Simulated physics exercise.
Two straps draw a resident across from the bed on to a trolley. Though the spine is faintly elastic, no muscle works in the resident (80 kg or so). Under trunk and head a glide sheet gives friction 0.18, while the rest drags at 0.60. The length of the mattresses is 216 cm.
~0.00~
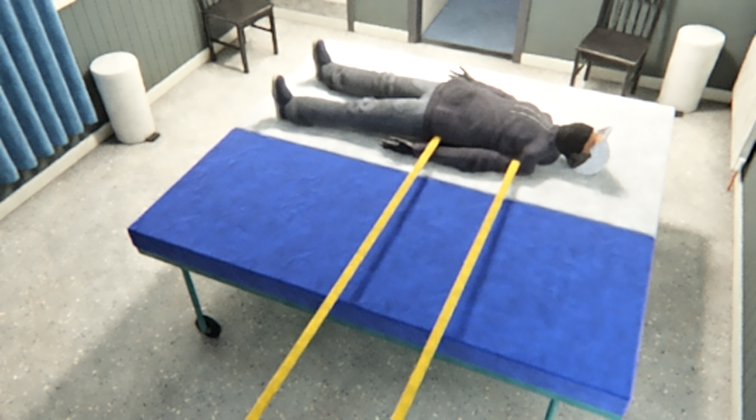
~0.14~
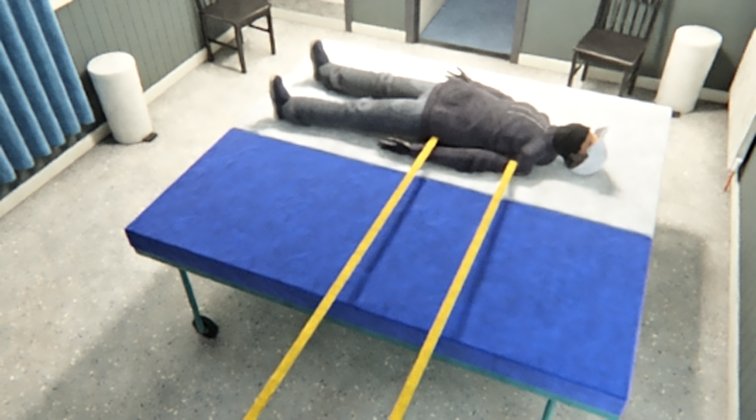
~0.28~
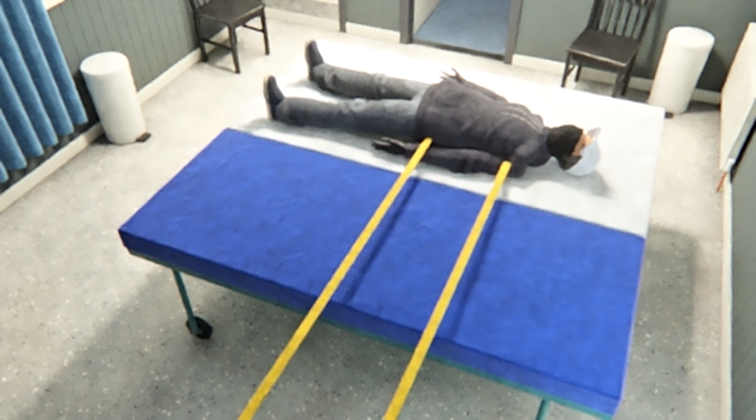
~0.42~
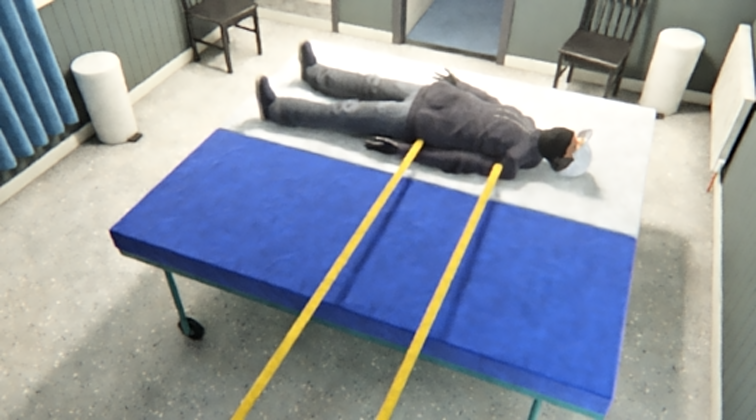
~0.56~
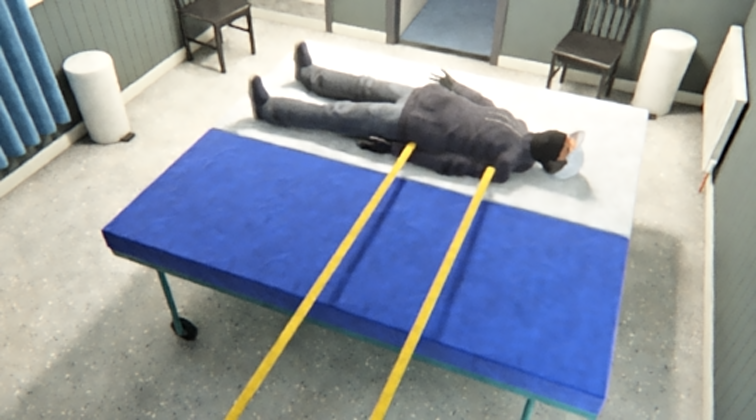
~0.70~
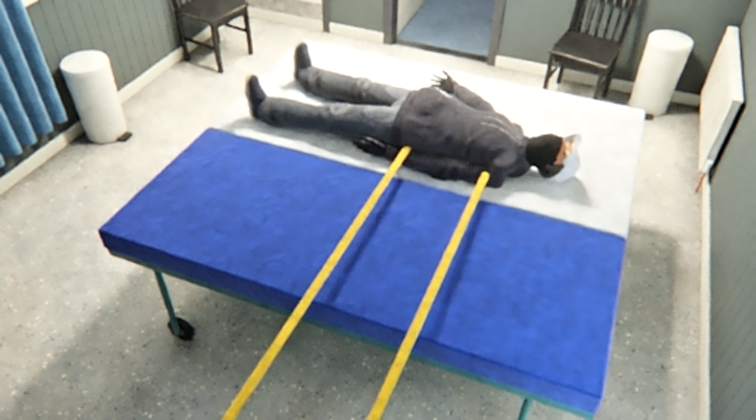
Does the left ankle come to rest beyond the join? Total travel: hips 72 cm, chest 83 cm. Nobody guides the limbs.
Not across.
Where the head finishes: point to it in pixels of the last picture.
End position: Roughly (530, 282) in the last view.
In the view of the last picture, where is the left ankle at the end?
Somewhere close to (291, 129).
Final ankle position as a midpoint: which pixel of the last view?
I'd put it at roughly (318, 118).
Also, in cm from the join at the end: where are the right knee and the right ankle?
Right knee 4 short, right ankle 36 short.
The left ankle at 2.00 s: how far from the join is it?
Around 12 cm shy of the mark.
After 1.00 s the left ankle is 19 cm short of the join, near (268, 110) in the last picture's view.
After 1.50 s the left ankle is 16 cm short of the join, near (276, 116) in the last picture's view; the right ankle 52 cm short of the join.
After 2.00 s the left ankle is 12 cm short of the join, near (287, 124) in the last picture's view; the right ankle 42 cm short of the join.
Final state at 3.3 s, head crosses the join; left hand crosses the join; right hand stops short of the join; left ankle stops short of the join; right ankle stops short of the join; right knee stops short of the join.
